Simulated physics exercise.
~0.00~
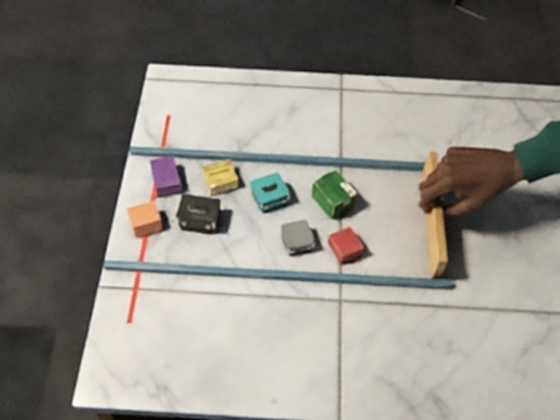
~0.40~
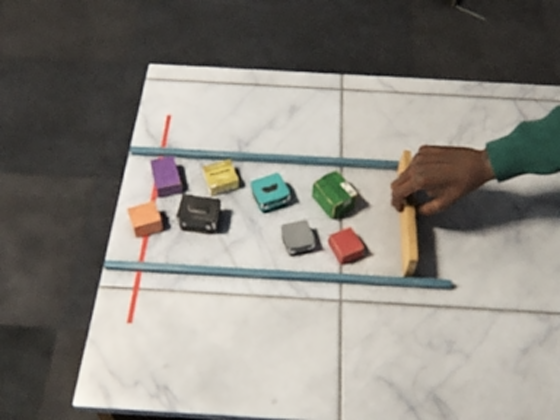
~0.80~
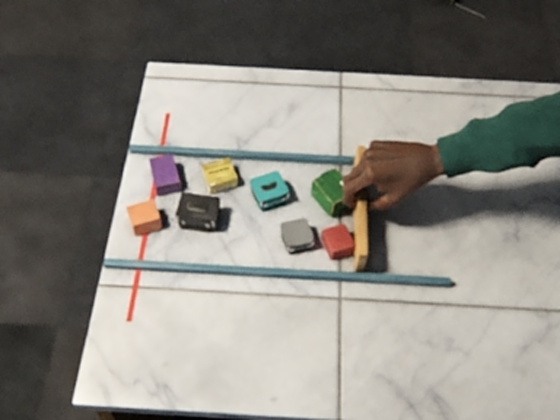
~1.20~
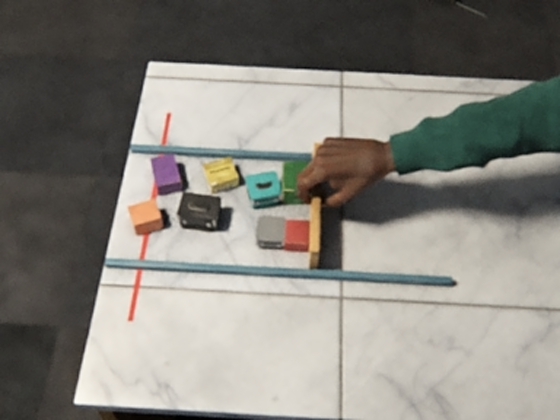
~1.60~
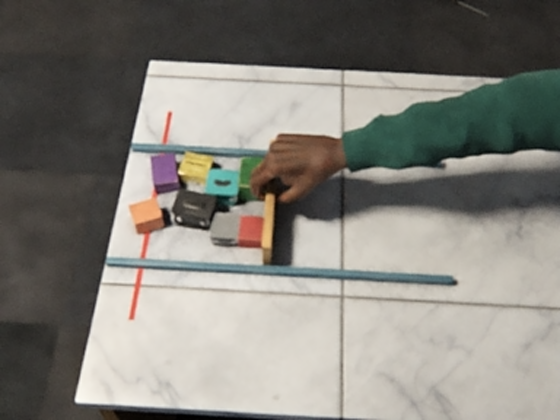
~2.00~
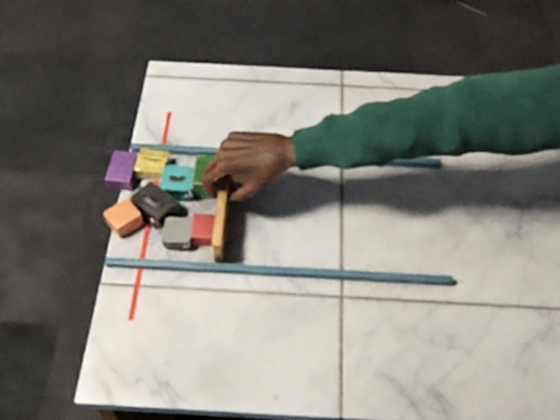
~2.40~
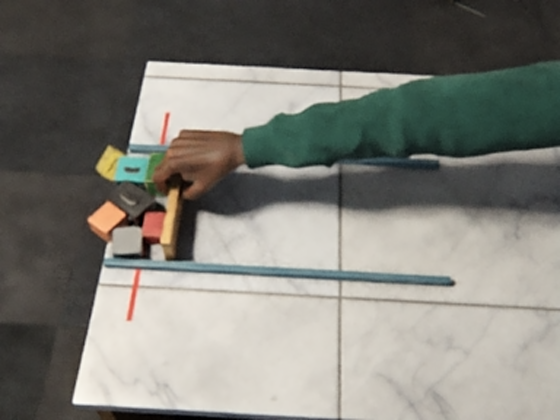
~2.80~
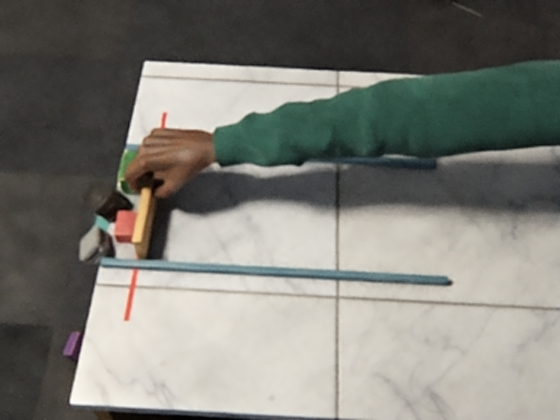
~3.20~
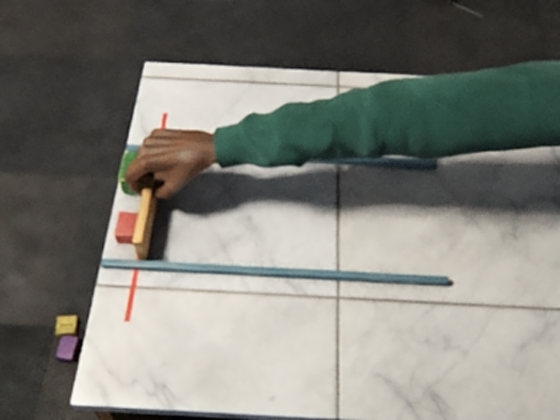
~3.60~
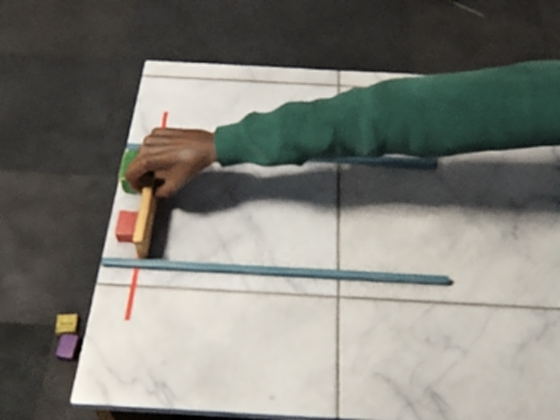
The clip shows a hand pushing a wooden board leftward between two blue rails on a marble-look table, gathering small coloured blocks and cases and sweeping most off the left edge, until the board stops near the red tape with the red block and green box still on the table.
